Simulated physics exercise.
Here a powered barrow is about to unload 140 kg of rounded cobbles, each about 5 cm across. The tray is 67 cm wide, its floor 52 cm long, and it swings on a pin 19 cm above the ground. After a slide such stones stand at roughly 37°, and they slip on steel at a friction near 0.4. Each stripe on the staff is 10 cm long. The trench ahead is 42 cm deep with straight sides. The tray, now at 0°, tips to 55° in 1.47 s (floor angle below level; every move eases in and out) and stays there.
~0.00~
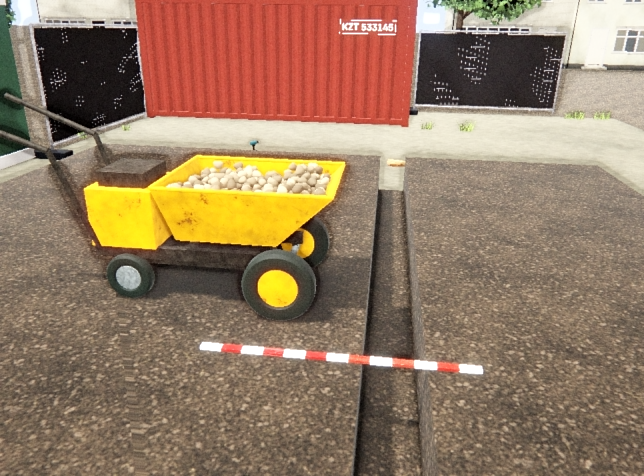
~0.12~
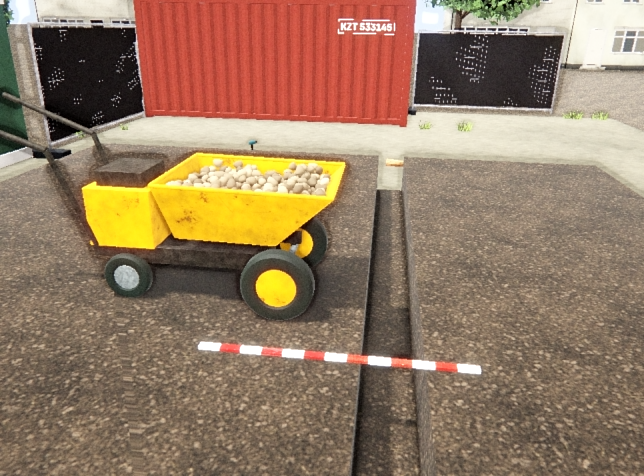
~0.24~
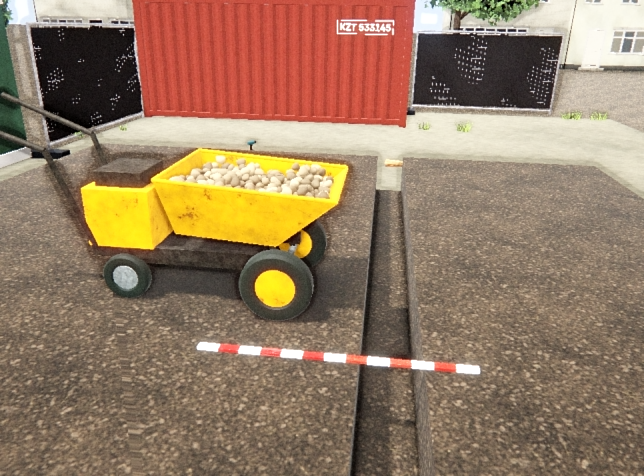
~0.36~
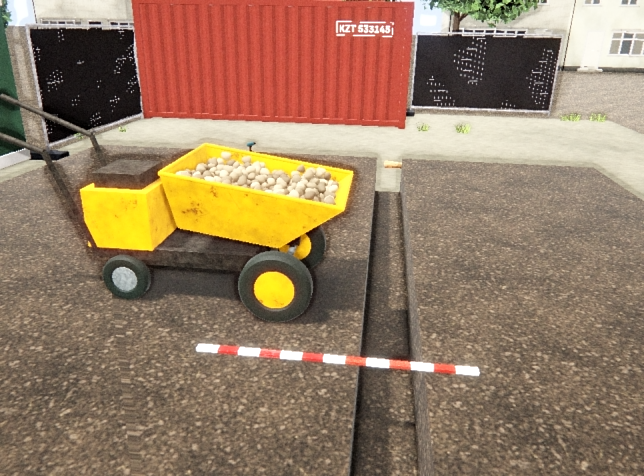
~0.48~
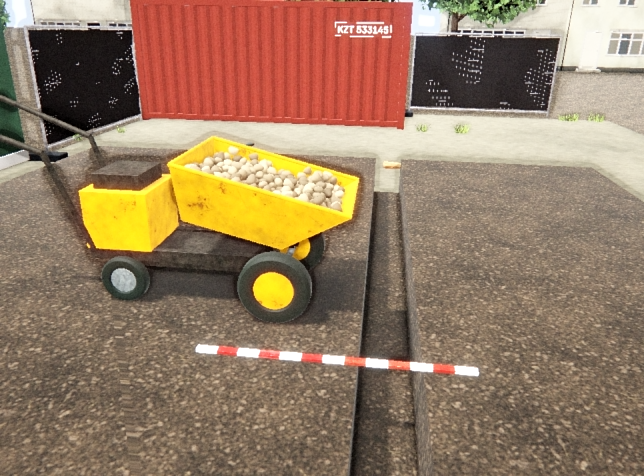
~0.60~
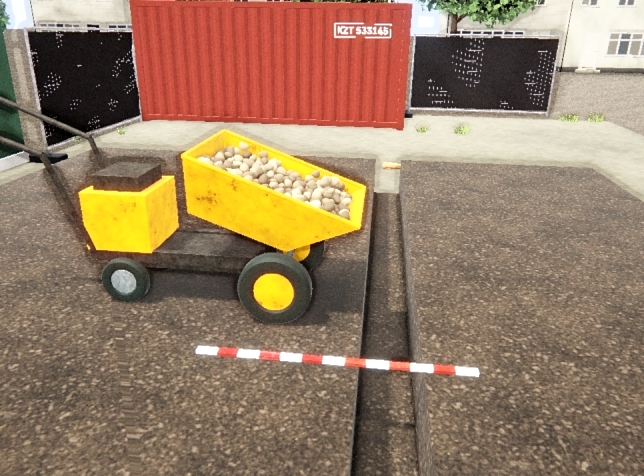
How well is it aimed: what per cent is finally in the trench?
Roughly 58 per cent ends in the trench.
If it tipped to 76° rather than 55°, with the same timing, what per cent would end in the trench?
Then about 75 per cent.
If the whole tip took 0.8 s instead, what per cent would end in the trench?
In that case some 50 per cent.
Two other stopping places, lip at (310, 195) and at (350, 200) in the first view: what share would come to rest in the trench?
First some 80, then 45 per cent.
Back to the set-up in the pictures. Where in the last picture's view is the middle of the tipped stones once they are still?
Their middle is at about (399, 348).
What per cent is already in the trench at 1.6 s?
Some 15 per cent.
After 1.1 s the floor is at 46°; 100 % in the tray; the foremost stones are at (375, 237).
After 1.6 s the floor is at 55°; 86 % in the tray, 13 % in the trench, 1 % past the trench; the foremost stones are at (429, 308).
After 1.9 s the floor is at 55°; 59 % in the tray, 25 % in the trench, 17 % past the trench; the foremost stones are at (485, 302).
After 3.9 s the floor is at 55°; 20 % in the tray, 58 % in the trench, 21 % past the trench; the foremost stones are at (552, 301).
